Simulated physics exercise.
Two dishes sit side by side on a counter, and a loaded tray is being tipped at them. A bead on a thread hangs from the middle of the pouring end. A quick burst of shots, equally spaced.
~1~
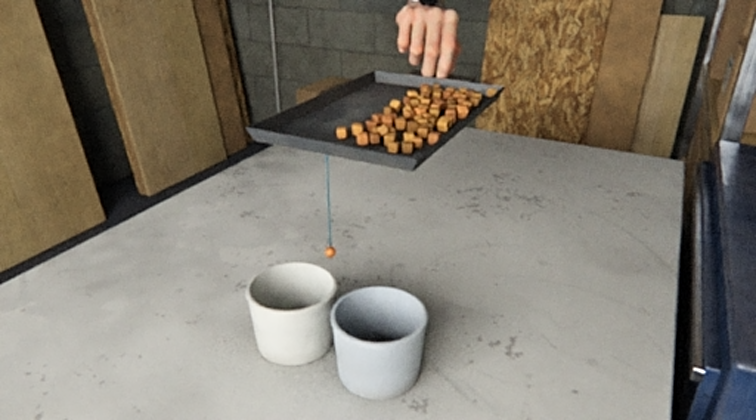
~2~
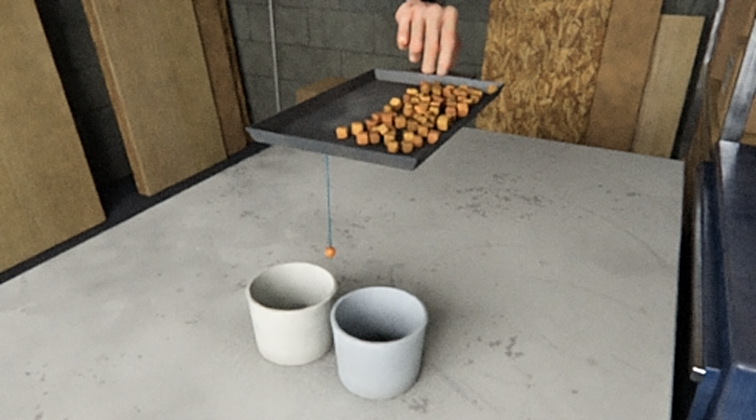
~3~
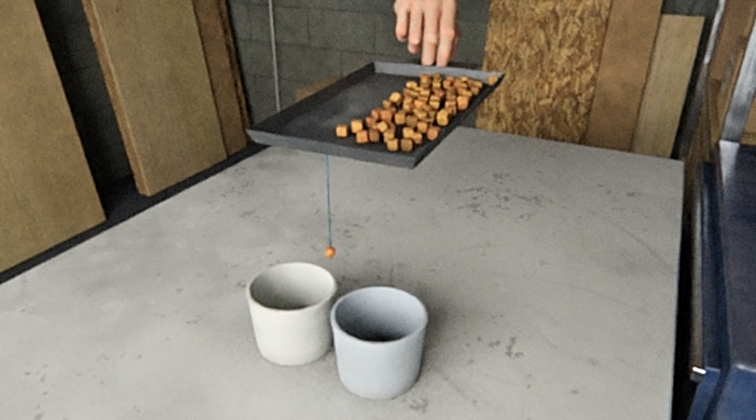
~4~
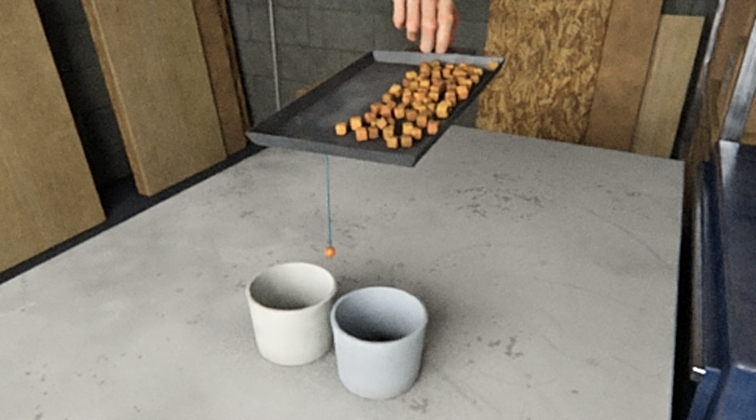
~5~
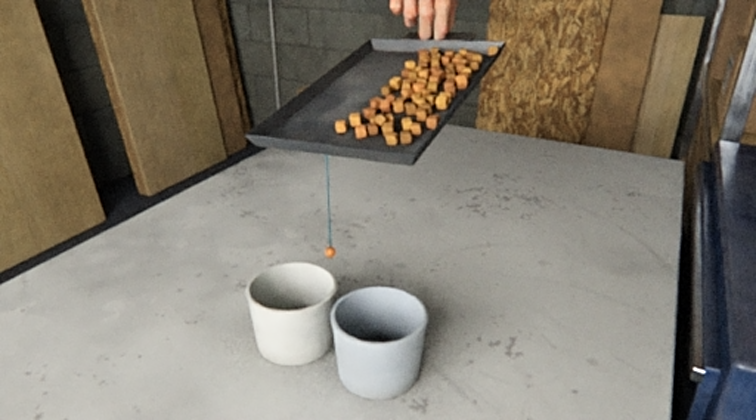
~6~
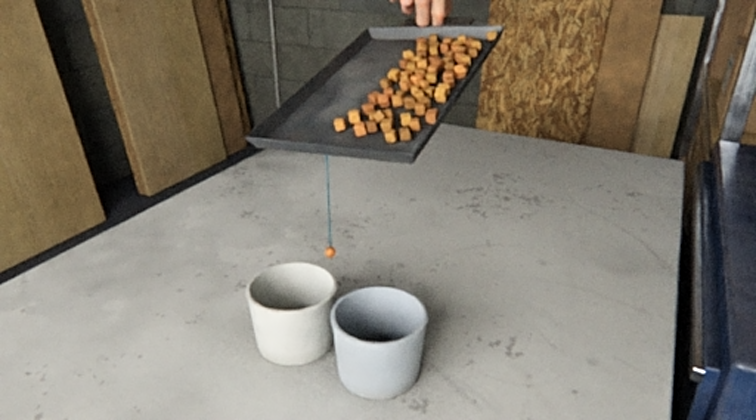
A dark tray of brown cubes, with a hand at its far side, started out steady above two cups, then its back rose gradually and its pouring end dipped slightly toward the left corner.
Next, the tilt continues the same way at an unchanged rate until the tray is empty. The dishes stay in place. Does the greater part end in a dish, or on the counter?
Catch is a minority.
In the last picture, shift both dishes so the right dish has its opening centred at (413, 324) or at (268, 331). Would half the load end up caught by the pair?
Short of half, then short of half.
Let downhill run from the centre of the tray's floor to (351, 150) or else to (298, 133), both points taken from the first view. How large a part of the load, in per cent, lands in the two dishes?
In order: About 90, then 10 percent.
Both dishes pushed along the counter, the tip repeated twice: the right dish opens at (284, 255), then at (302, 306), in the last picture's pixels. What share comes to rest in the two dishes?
About 50 and 40 per cent.
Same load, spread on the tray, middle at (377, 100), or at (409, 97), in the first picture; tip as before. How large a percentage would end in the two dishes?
Roughly 30 and 20 percent, in that order.
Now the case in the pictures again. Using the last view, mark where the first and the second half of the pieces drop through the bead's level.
Roughly at (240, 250) first, and then at (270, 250).
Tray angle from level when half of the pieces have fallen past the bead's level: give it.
Near 75 degrees.
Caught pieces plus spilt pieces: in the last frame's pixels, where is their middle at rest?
Around (236, 317).
Shortly afterwards, tray tipped steeply; the bulk on the tray; a little in the air.
Next, tray tipped right over; a little on the tray; near a quarter in the left dish; near half outside both; near a quarter in the air.
Some moments later, tray tipped past a quarter turn; near a third in the left dish; near two thirds outside both.
In the end, tray tipped past a quarter turn; none at all in the right dish; near a third in the left dish; near two thirds outside both.
